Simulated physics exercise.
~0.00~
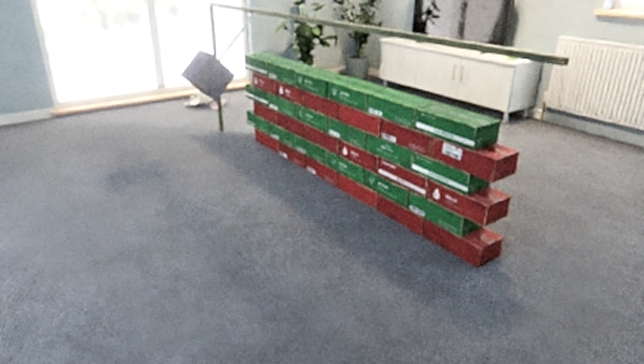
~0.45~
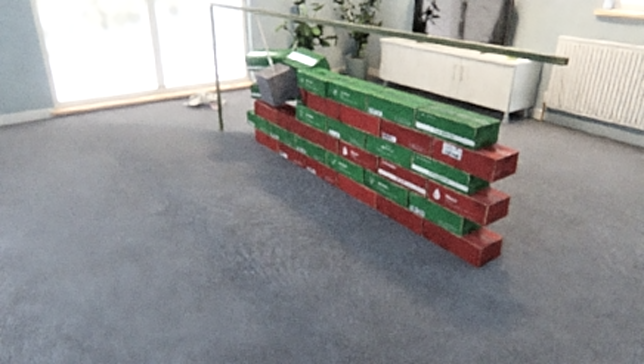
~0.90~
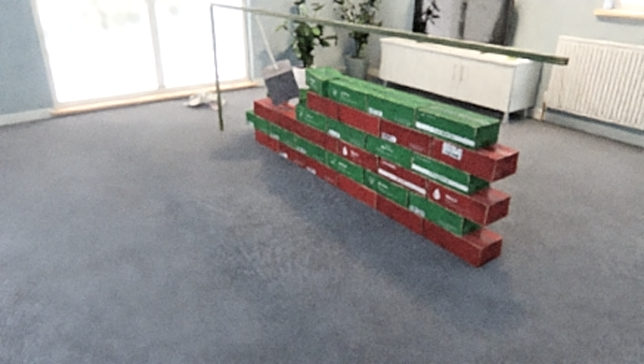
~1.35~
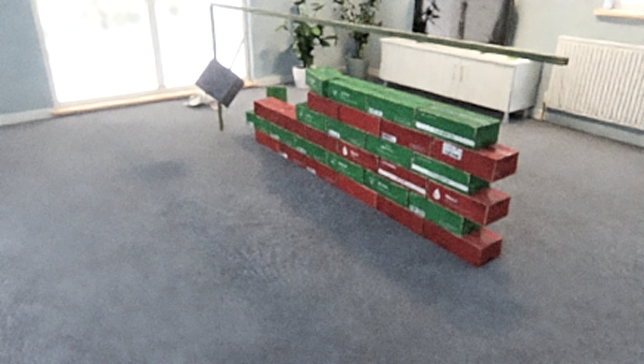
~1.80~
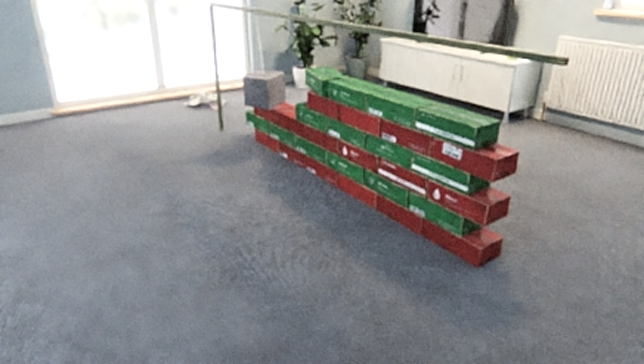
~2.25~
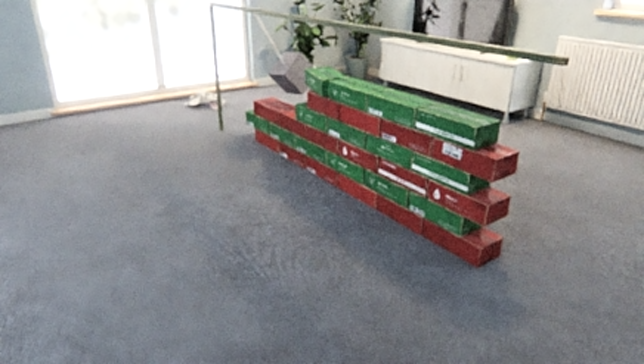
A swinging grey block knocks a few boxes off the wall's far end; most stay stacked.
